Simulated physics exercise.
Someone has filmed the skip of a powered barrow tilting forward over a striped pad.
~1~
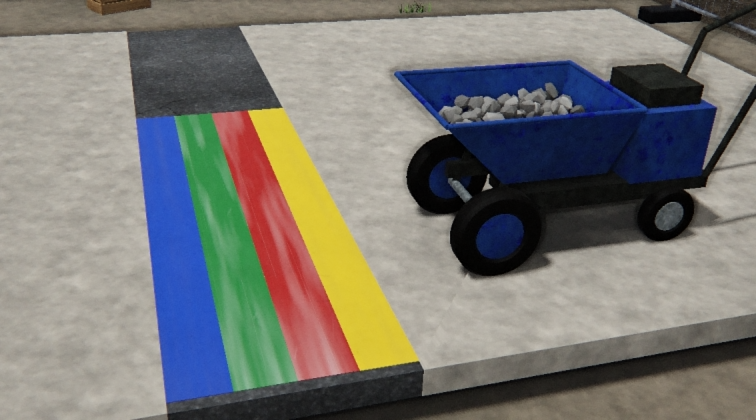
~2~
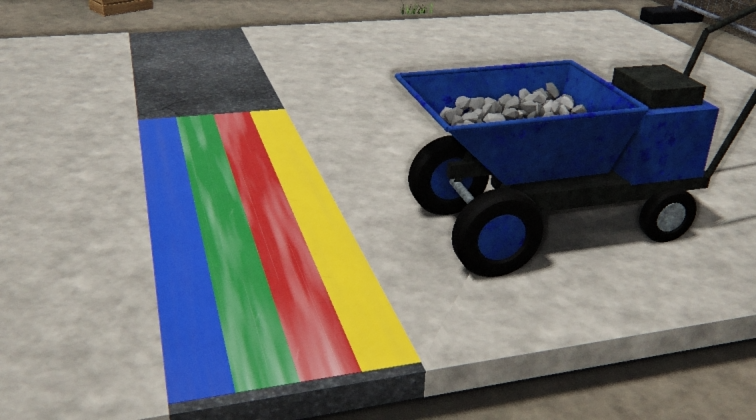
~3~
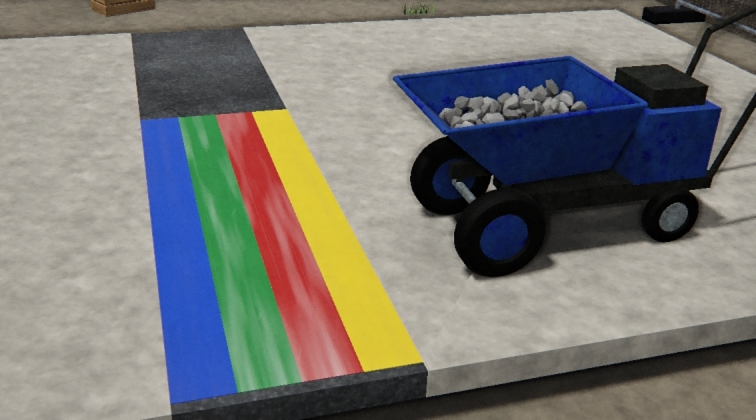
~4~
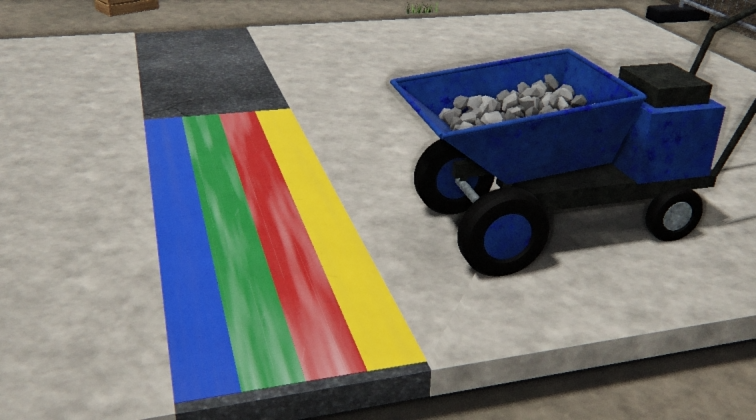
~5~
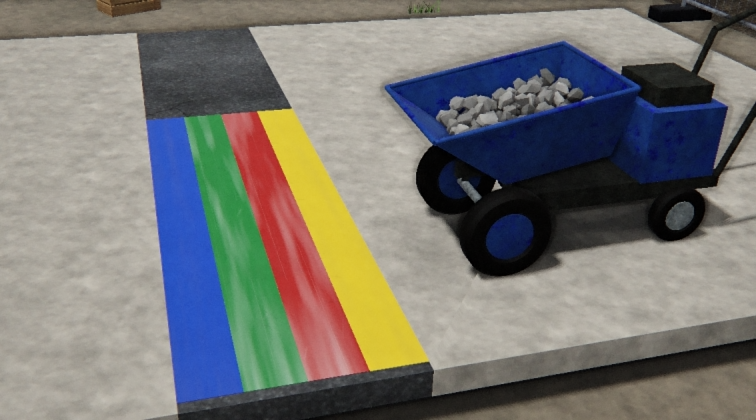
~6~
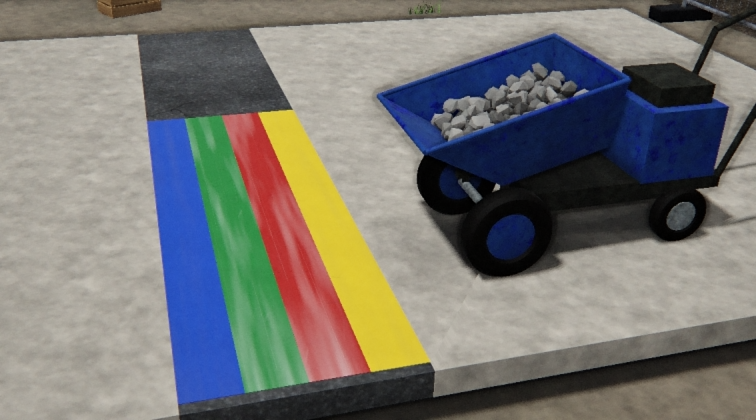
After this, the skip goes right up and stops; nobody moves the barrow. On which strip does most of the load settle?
Most lies over the red band.
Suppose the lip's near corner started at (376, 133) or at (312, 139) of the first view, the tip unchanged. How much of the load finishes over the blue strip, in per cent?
Near 20 % and 40 %.
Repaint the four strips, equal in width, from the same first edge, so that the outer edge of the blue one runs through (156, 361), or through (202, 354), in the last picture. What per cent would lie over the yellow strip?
In turn 20 and 20 in a hundred.
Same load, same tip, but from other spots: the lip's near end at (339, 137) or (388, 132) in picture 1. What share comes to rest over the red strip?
First some 0, then 20 per cent.
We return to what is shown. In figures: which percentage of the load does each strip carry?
Yellow strip: 20 %, red strip: 30 %, green strip: 15 %, blue strip: 0 %.
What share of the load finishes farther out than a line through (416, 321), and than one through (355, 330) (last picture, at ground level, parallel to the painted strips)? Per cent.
Near 70 % and 50 %.
Soon after the last picture, skip tipped steeply; all in the skip.
A little later, skip tipped right over; most in the skip; a small part over the yellow strip; a small part over the red strip.
Later still, skip tipped right over; about a quarter in the skip; about a quarter over the yellow strip; about a third over the red strip; a small part over the green strip; a stray few over the blue strip; a stray few off the paint.
At rest, skip tipped right over; about a quarter in the skip; about a quarter over the yellow strip; about a third over the red strip; a small part over the green strip; a stray few over the blue strip; a stray few off the paint.
